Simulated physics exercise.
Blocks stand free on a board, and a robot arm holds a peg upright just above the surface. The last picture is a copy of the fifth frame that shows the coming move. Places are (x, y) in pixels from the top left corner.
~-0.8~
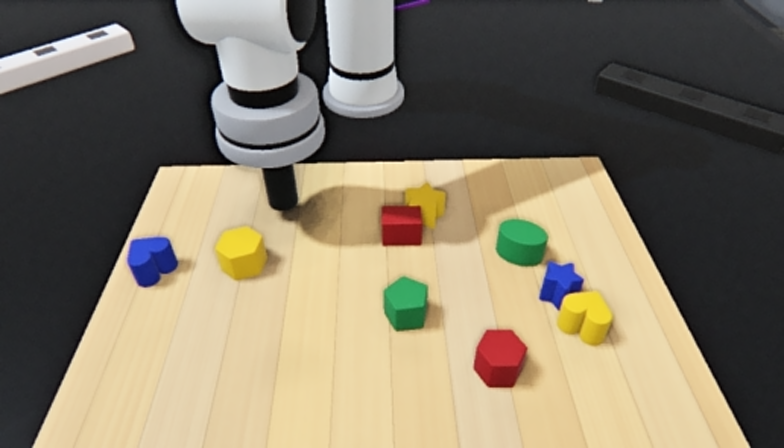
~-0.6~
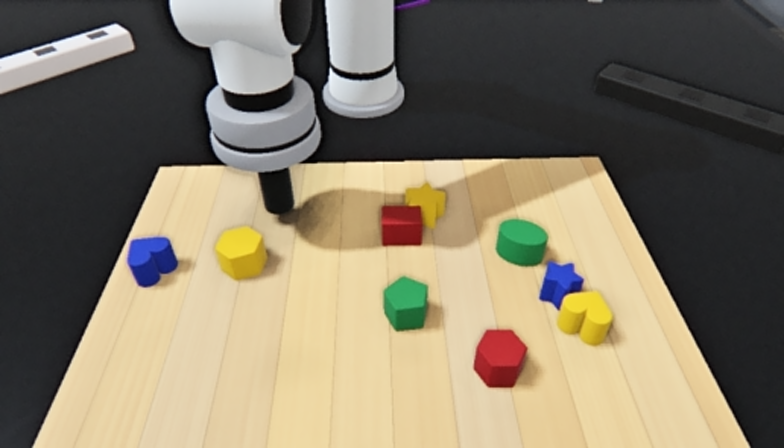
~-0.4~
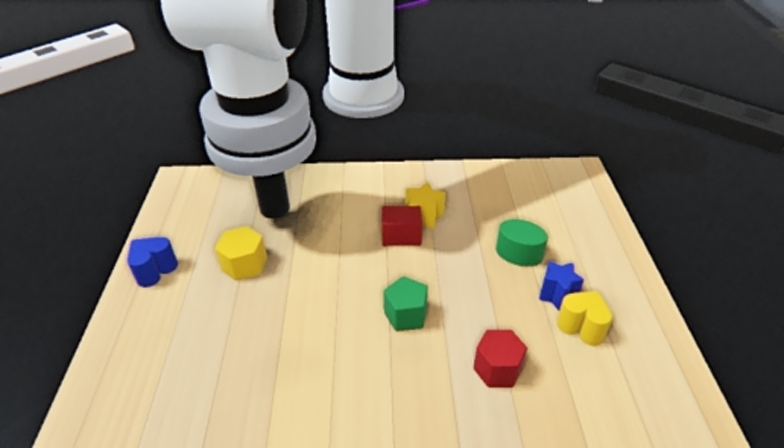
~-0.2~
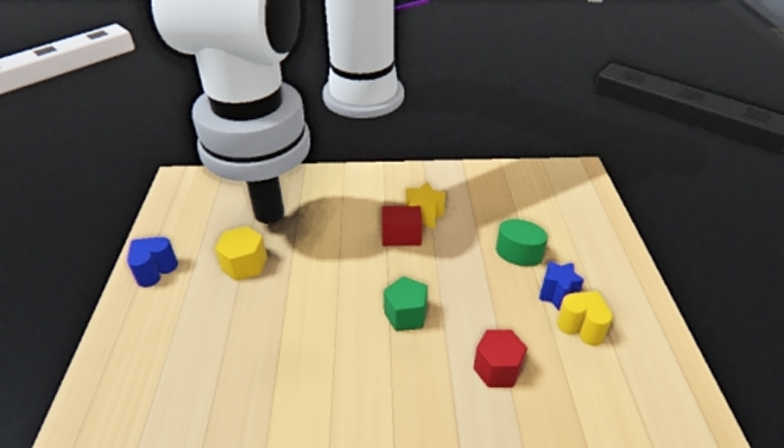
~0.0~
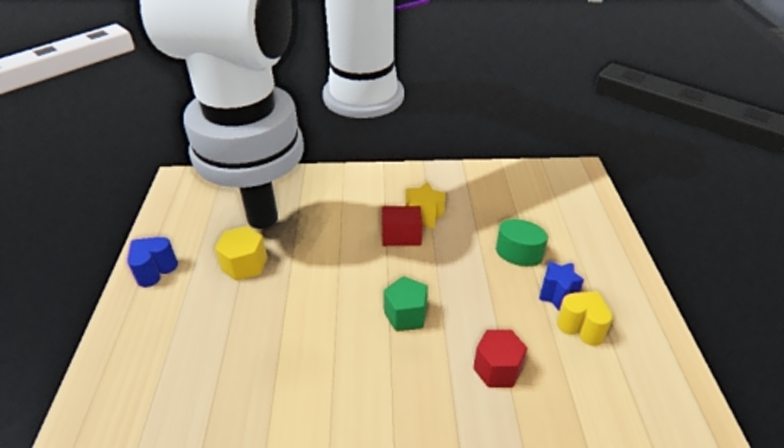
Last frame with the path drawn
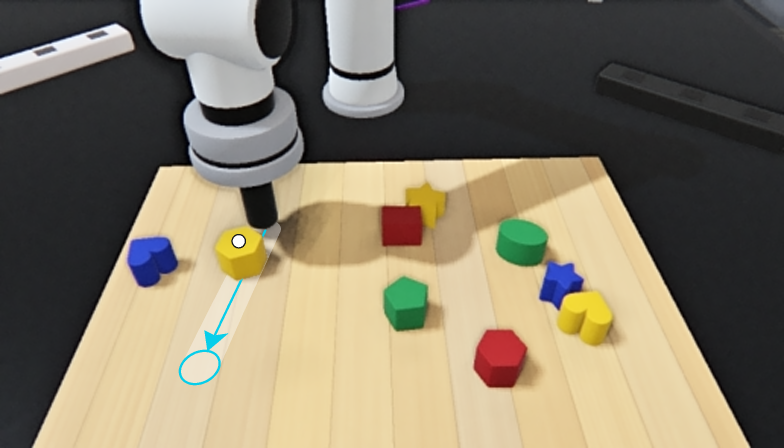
A white and grey robot arm holding a short black peg upright drifts slowly left and slightly toward the viewer over a pale wooden board, nearing a yellow six-sided block. Seen from above the board's front edge, a blue heart sits far left, with red, green, yellow and blue blocks scattered across the middle and right. The blocks stay still, as does the camera, while the arm's shadow shifts slightly.
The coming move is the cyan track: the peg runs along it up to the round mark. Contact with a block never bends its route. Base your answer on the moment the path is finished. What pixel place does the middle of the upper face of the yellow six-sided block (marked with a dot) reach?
Final place: (144, 349).
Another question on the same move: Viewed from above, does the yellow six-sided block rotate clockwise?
I expect so.
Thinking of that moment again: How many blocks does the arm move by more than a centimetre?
It displaces one.
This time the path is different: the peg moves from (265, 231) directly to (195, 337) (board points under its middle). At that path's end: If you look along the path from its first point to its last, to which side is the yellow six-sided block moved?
Shifted left.
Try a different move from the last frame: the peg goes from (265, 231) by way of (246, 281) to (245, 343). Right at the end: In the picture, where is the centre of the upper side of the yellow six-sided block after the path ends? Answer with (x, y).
I think it will end close to (194, 314).
Drawn move, straight from (265, 231) to (200, 367); the dot is on the yellow six-sided block.
What follows on the original path. One third of the way, peg (244, 260); yellow six-sided block (217, 276).
Two thirds of the way, peg (221, 305); yellow six-sided block (180, 320), turned 40° clockwise.
At the end, peg (196, 357); blue heart block still; yellow six-sided block (144, 349), turned 110° clockwise.
